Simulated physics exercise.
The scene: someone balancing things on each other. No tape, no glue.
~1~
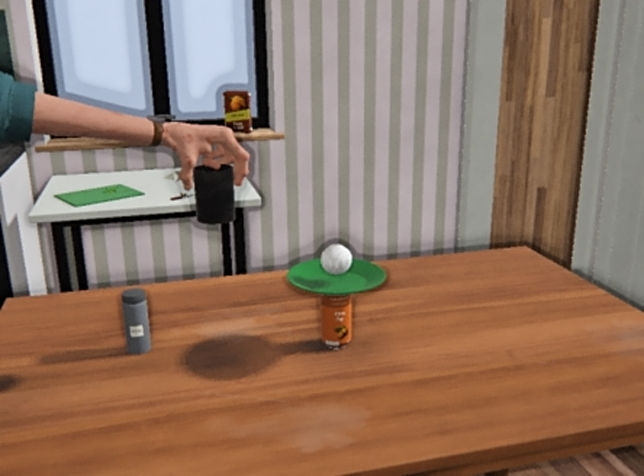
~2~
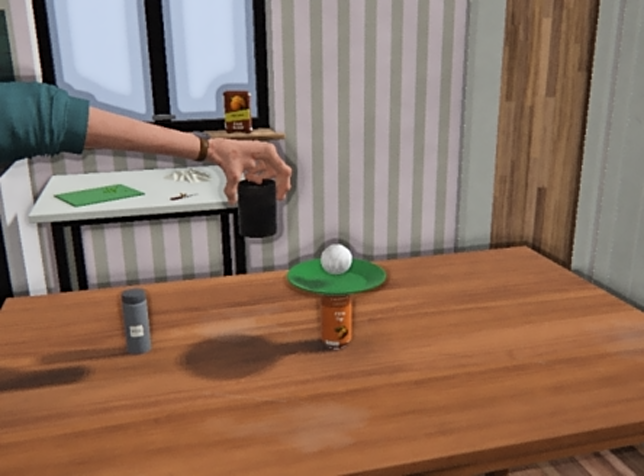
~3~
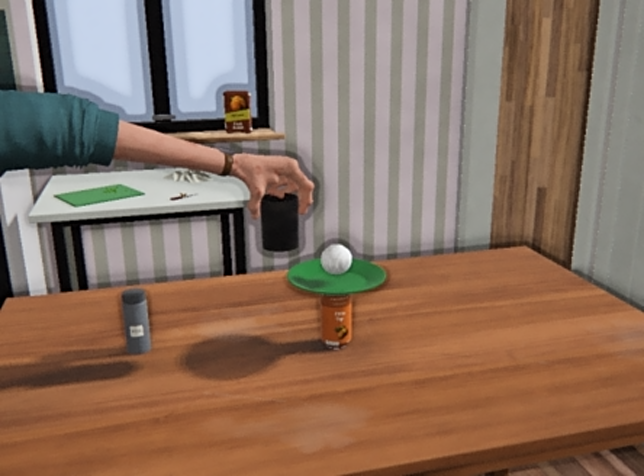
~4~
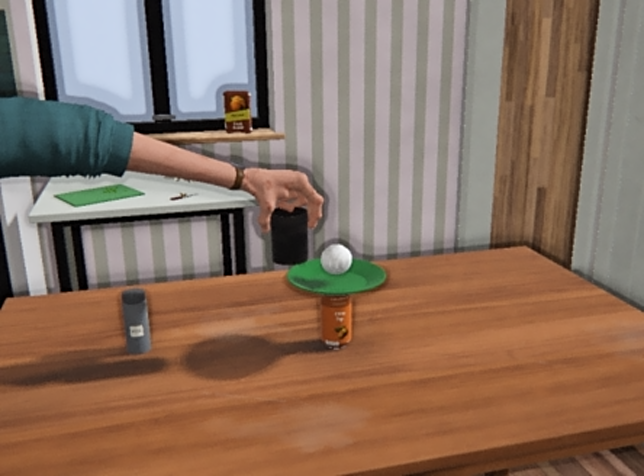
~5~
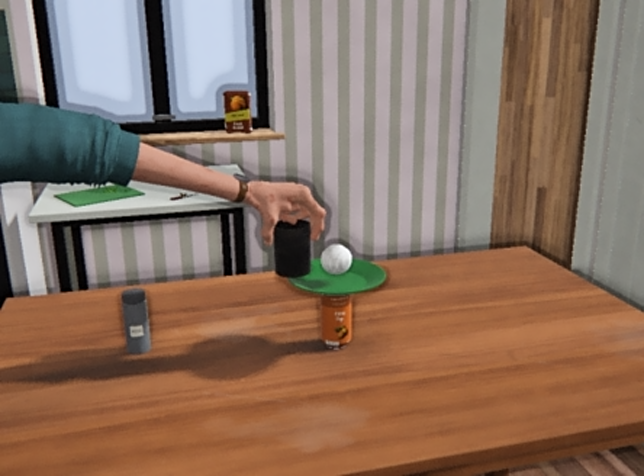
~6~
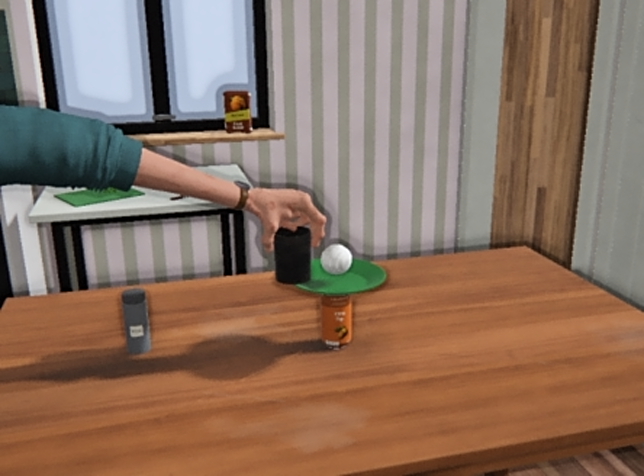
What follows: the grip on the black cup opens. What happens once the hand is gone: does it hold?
In the end the pile stays up.
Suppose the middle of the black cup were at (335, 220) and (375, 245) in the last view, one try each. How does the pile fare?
First, it loses its balance; second, it keeps its balance.
Then, 0.40 s on from there, things are still on the move.
Then, 1.20 s on from there, no change.
Then, 2.40 s on from there, black cup resting near (292, 256).
In the end, all 5 unmoved. At the end, from the last picture's camera, black cup near (292, 256). The pile holds.
